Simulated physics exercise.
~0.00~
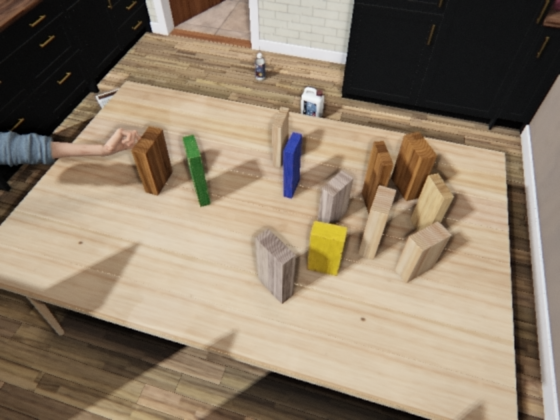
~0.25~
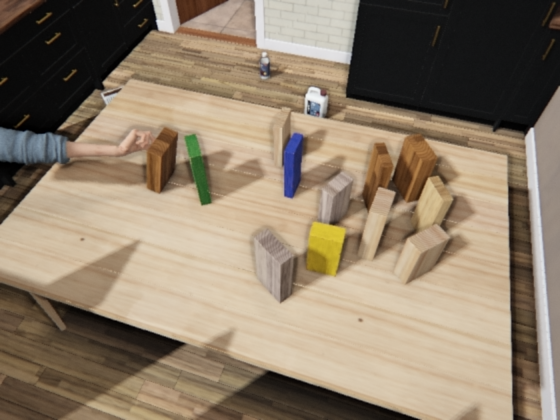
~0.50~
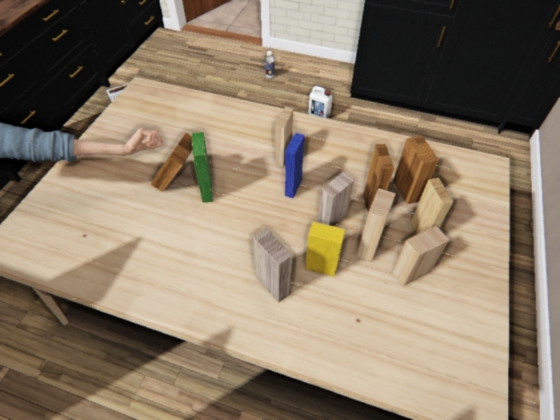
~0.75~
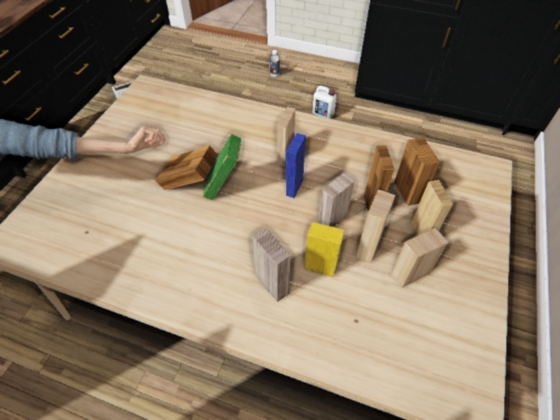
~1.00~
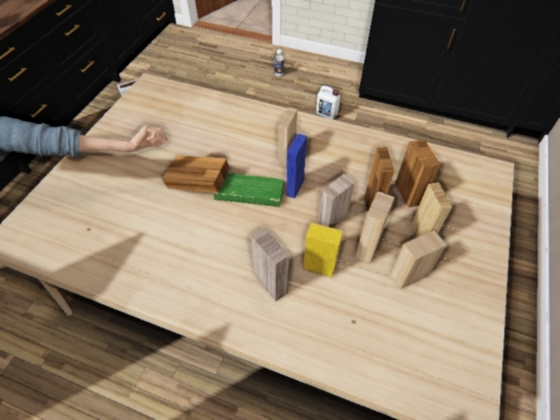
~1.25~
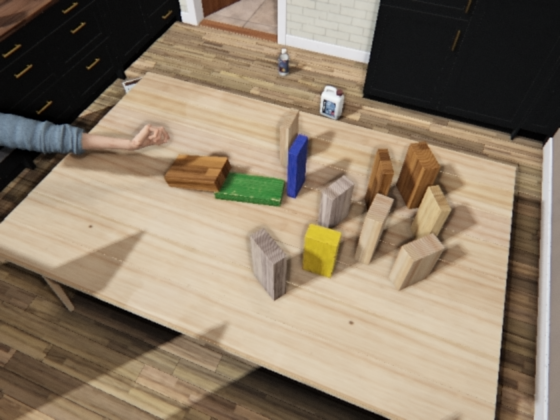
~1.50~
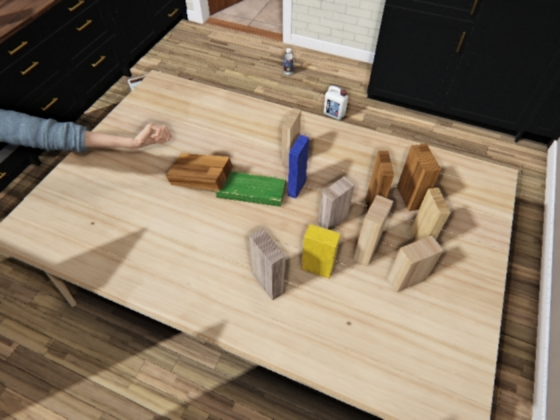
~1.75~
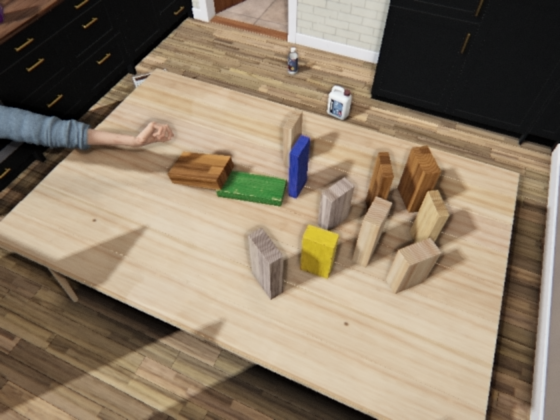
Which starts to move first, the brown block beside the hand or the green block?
The brown block beside the hand starts to move first. The green block only begins to tip after the brown one has leaned over towards it.
